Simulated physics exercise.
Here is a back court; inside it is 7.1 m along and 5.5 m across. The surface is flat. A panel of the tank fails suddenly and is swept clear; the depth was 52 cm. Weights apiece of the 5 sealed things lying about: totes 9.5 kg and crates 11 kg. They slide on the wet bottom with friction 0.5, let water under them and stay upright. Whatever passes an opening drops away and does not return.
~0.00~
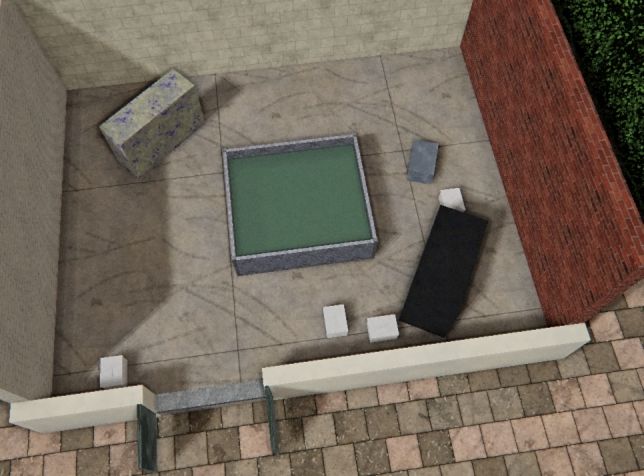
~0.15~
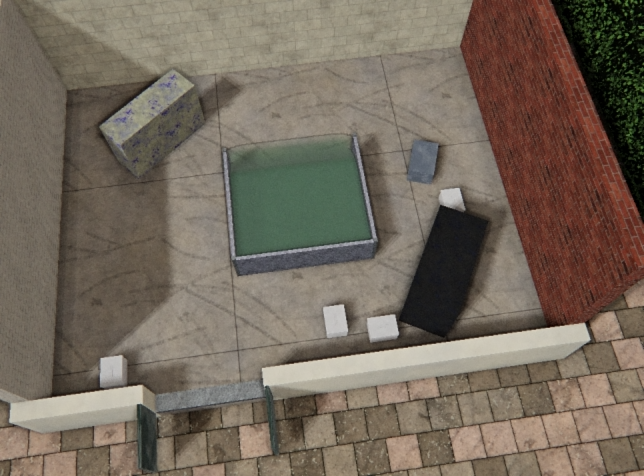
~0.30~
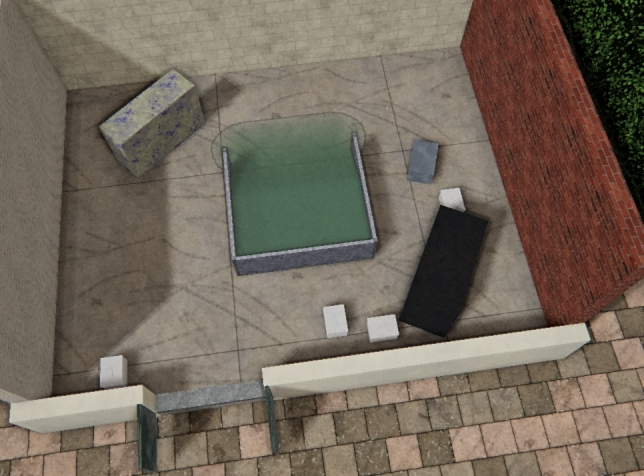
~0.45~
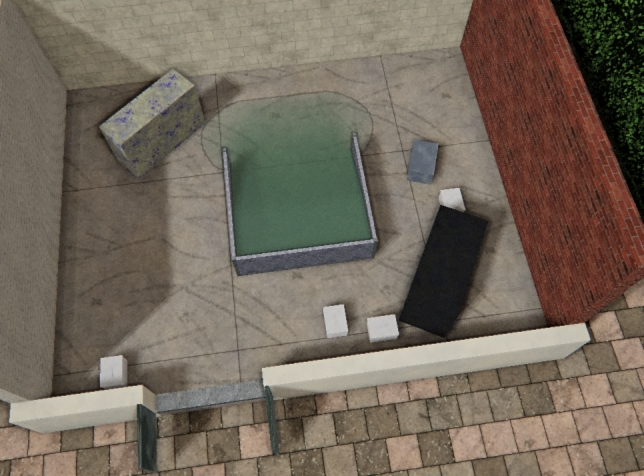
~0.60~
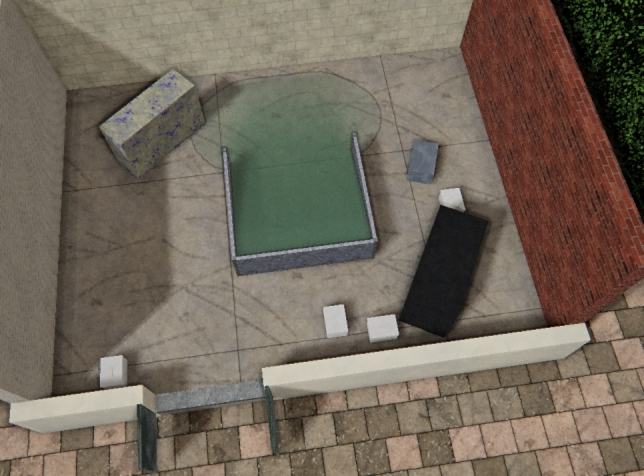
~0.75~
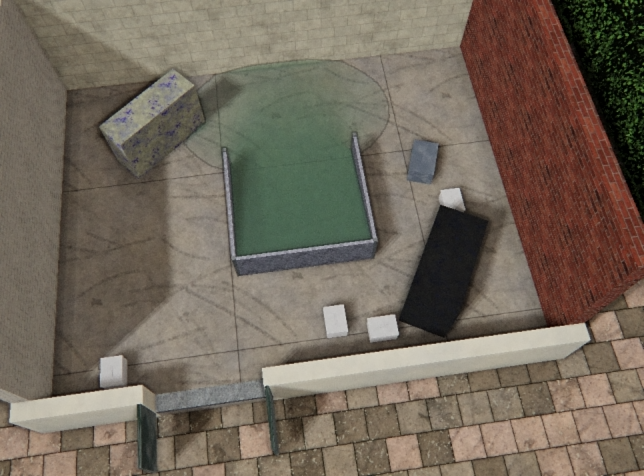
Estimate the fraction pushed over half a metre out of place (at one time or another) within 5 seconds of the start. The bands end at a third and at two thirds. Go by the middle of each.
Share: Under a third.
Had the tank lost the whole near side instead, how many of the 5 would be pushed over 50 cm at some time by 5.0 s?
Then 4.
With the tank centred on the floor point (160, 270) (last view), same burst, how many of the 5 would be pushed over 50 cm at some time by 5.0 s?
In that case 0 of them.
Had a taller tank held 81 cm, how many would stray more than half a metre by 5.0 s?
Then 2.
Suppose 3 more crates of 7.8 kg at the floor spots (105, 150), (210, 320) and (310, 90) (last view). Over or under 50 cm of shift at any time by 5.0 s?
In that order: Past it, under, more.
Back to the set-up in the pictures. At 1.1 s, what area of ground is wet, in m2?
About 11.0 m2.
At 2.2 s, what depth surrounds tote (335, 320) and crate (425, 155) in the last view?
Roughly 0 and 0 cm.
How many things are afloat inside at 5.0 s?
At that moment 0.
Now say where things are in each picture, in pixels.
In the first picture, a tote at (383, 326), on the bottom; a tote at (453, 200), on the bottom; water covers 3.7 m2; 0 of 5 have shifted.
In the second picture, a tote at (383, 326) rests on the ground; a tote at (453, 200), on the bottom; 4.7 m2 under water; 0 of 5 have shifted.
In the third picture, a tote at (383, 326) rests on the ground; a tote at (453, 200) rests on the ground; water covers 5.8 m2; 0 of 5 have shifted.
In the fourth picture, a tote at (383, 326) rests on the ground; a tote at (453, 200), on the bottom; 7.1 m2 under water; 0 of 5 have shifted.
In the fifth picture, a tote at (383, 326) rests on the ground; a tote at (453, 200), on the bottom; 8.7 m2 under water; 0 of 5 have shifted.
In the sixth picture, a tote at (383, 326), on the bottom; a tote at (453, 200), on the bottom; 9.9 m2 under water; 0 of 5 have shifted.
After 1.1 s 0 of 5 are over 50 cm from their spots; 0 afloat.
After 2.2 s 0 of 5 are over 50 cm from their spots; 0 afloat.
After 3.5 s 0 of 5 are over 50 cm from their spots; 0 afloat.
After 5.0 s 0 of 5 are over 50 cm from their spots, and 0 have been at some point; 0 afloat.
